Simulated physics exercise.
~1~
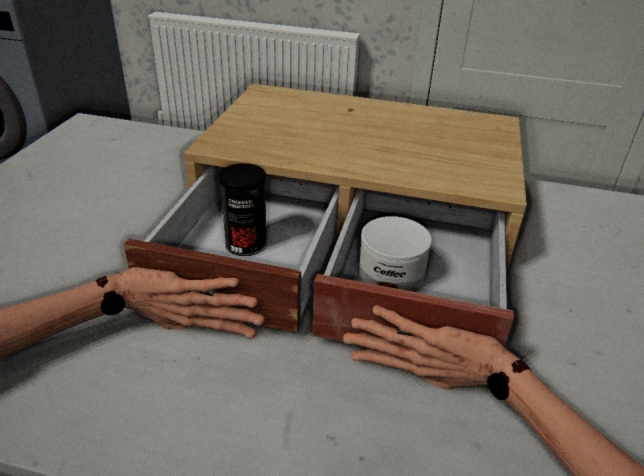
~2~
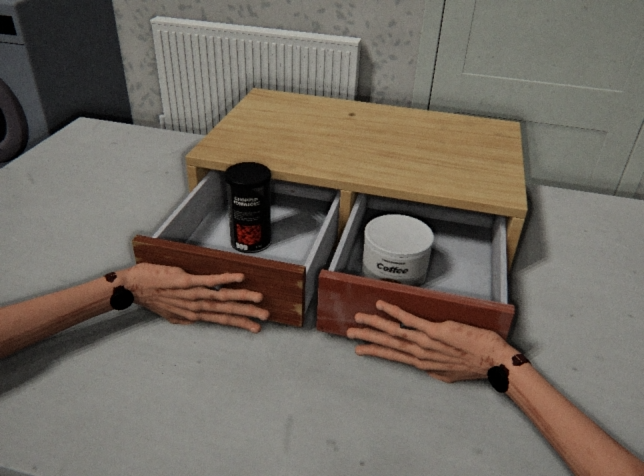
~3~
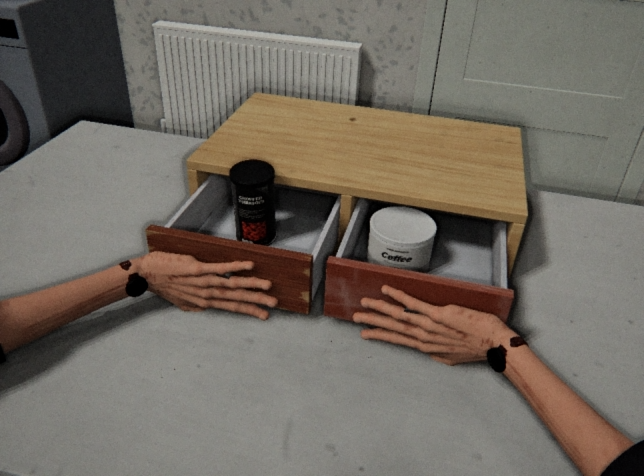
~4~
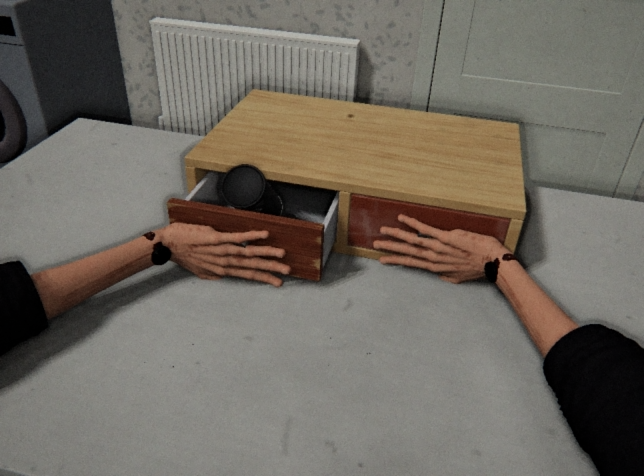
Two hands pushed in a pair of side-by-side drawers, the left holding a black tin and the right a white coffee tub. The right drawer closed completely, while the left stayed partly open with its tin leaning over.
